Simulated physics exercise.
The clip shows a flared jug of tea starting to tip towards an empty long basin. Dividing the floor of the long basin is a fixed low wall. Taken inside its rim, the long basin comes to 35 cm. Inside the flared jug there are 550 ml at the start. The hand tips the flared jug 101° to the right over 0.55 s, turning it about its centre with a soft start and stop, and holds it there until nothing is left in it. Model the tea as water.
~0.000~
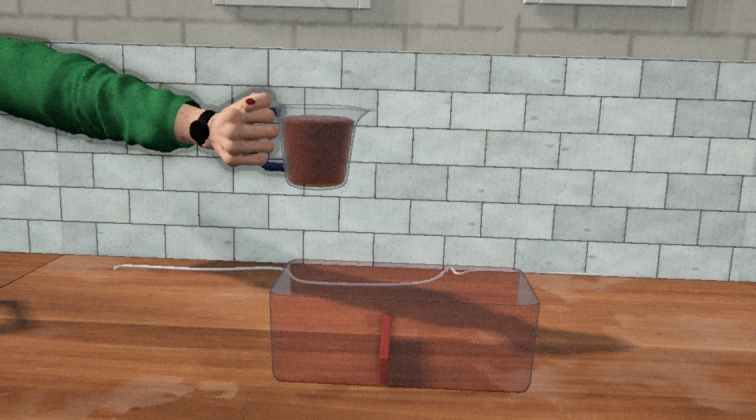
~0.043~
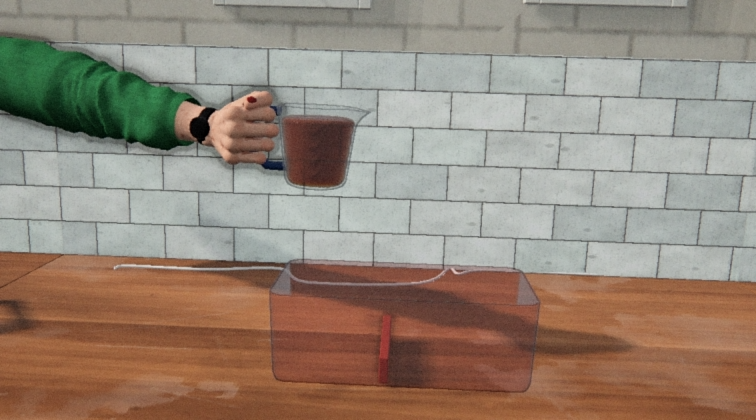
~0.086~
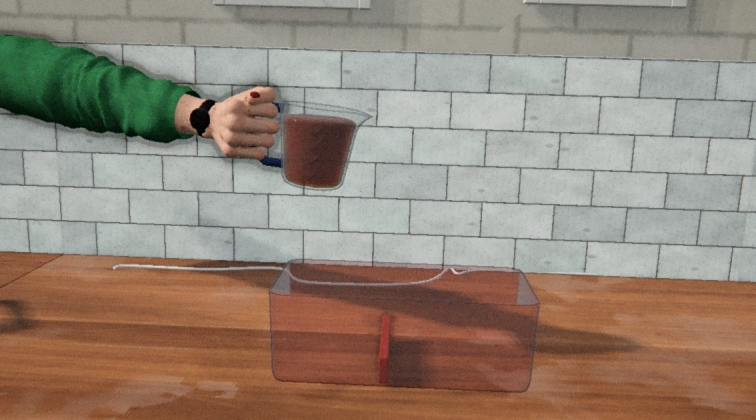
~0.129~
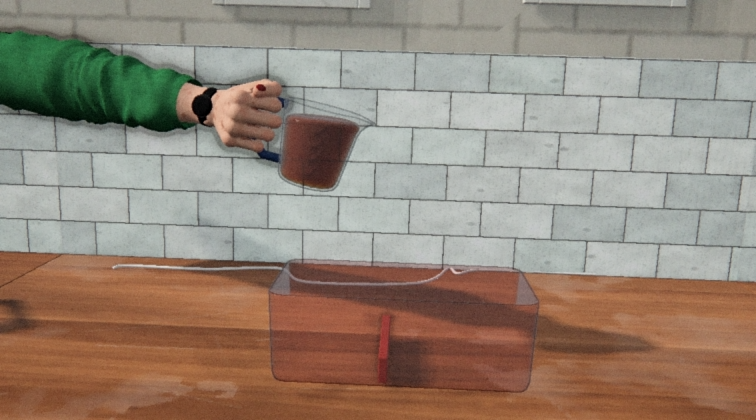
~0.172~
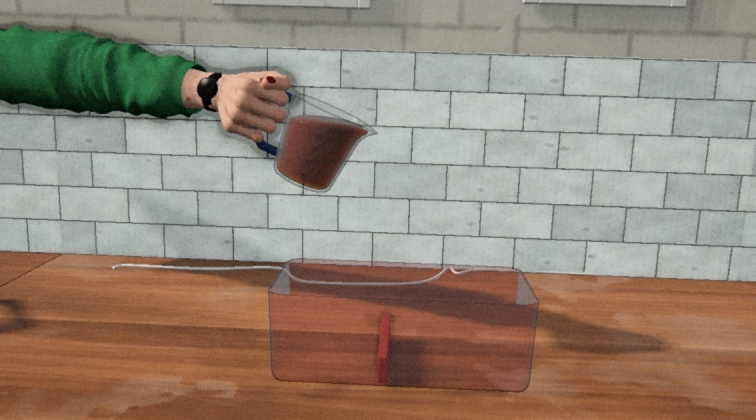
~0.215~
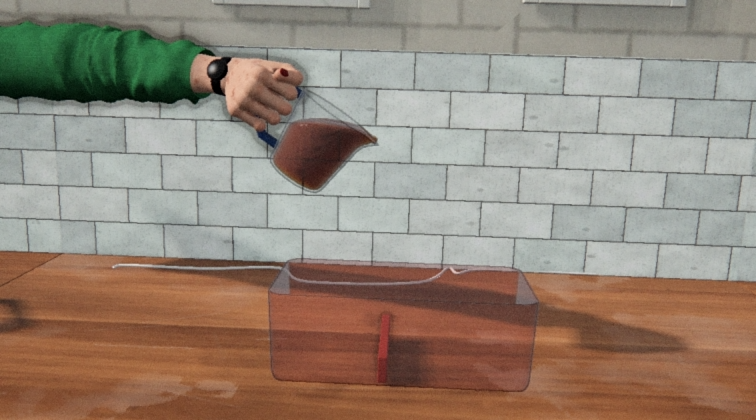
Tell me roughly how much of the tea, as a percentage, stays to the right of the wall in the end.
Around 90 per cent stays on the right.
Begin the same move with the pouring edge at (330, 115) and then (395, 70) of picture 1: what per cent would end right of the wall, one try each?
First 25, then 85 per cent.
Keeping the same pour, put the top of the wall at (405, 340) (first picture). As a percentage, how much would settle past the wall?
Estimate: About 75 percent.
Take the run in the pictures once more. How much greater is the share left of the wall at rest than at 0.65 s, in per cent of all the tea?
Close to 5% of the whole.
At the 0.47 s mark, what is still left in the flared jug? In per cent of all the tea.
Roughly 46 per cent.
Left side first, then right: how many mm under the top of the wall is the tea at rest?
Near 34 mm for the left and near 20 mm for the right.
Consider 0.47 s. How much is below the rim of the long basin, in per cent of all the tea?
About 14%.
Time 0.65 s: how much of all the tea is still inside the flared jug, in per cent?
Around 10 in a hundred.
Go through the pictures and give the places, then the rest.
The first picture shows tilt 0°; pouring edge (370, 110); surface from (282, 117) to (356, 120); the long basin's rim runs from (280, 277) to (530, 287); the wall's top is at (386, 336).
The second picture shows tilt 2°; pouring edge (371, 111); surface from (282, 116) to (357, 120).
The third picture shows tilt 6°; pouring edge (373, 116); surface from (284, 115) to (358, 122).
The fourth picture shows tilt 13°; pouring edge (376, 123); surface from (287, 115) to (361, 124).
The fifth picture shows tilt 22°; pouring edge (379, 133); surface from (289, 119) to (365, 126).
The sixth picture shows tilt 34°; pouring edge (380, 145); surface from (286, 128) to (377, 137); 1 per cent is over the edge.
After 0.47 s the tilt is 95° and 47 per cent is still to pour, 0 is left of the wall and 15 right of it.
After 0.65 s the tilt is 101° and 9 per cent is still to pour, 2 is left of the wall and 68 right of it.
After 0.84 s the tilt is 101° and 1 per cent is still to pour, 5 is left of the wall and 87 right of it.
After 1.05 s the tilt is 101° and 0 per cent is still to pour, 7 is left of the wall and 90 right of it.
In the end 7 per cent lies left of the wall, 90 right of it and 3 outside.
